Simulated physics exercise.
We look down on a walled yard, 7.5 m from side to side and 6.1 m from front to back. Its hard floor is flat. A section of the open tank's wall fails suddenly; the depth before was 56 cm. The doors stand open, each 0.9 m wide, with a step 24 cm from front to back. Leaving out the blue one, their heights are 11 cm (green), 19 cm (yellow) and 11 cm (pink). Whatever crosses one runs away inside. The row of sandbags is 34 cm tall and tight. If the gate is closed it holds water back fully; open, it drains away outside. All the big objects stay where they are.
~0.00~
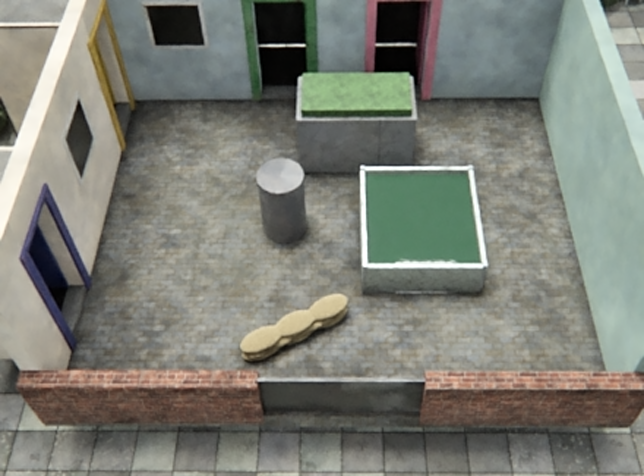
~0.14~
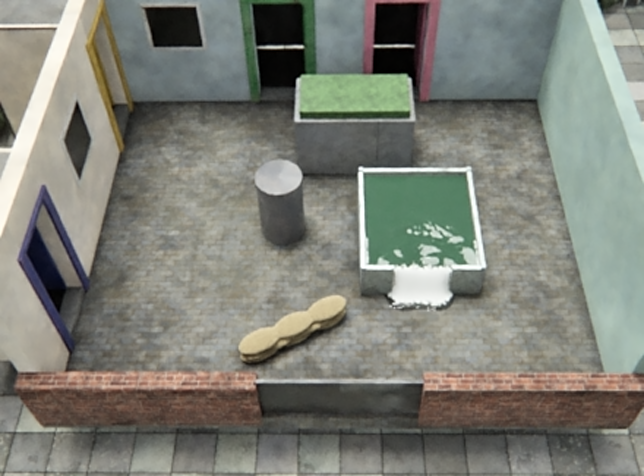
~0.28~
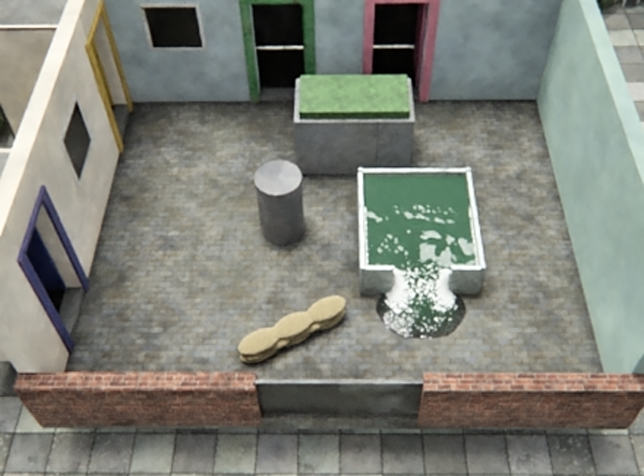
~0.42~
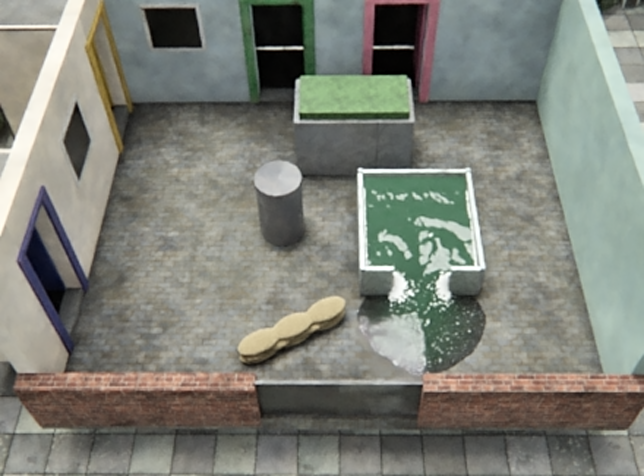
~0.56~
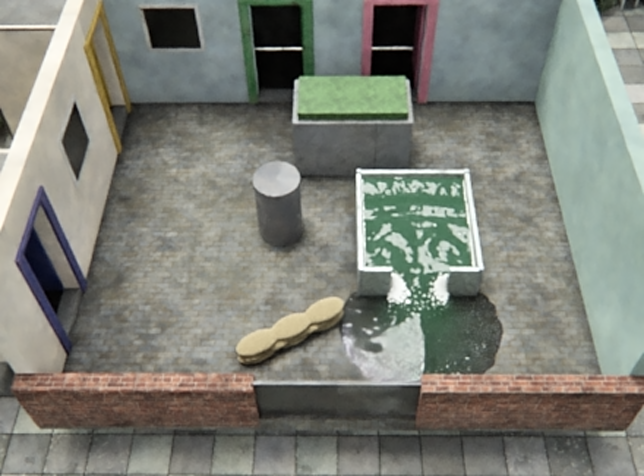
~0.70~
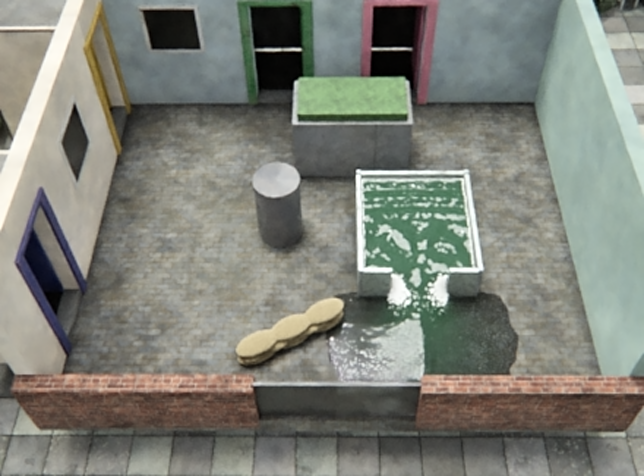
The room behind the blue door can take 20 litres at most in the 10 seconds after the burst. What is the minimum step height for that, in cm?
About 5 cm.
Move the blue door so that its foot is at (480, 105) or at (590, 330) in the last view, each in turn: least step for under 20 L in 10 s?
Roughly 5.5 and 9.0 cm.
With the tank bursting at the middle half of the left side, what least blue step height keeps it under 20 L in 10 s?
Then roughly 9.5 cm.
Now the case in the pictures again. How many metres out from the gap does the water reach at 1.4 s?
Roughly 2.8 m.
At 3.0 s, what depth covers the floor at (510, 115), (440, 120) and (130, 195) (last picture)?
In that order: 0, 0 and 0 cm.
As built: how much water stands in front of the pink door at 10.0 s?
About 4.5 cm.
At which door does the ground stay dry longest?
The green one.
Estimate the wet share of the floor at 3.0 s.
Near 25 per cent is wet.
After 1.4 s water covers 15 % of the floor, deepest (28 cm) near (413, 404); it has not reached the blue door.
After 3.0 s water covers 25 % of the floor, deepest (24 cm) near (601, 405); it has not reached the blue door.
After 10.0 s water covers 85 % of the floor, deepest (8 cm) near (427, 404); 4 cm at the blue door, 0 litres in over its 13 cm step.
At the blue door as built, the water arrived by 3.2 s and peaked near 9 cm at 4.2 s.
Run again over the same 10 s with other heights there, 28 litres in over 4.5 cm, 9 litres over 6.5 cm. The limit of 20 litres is kept from about 5 cm up.
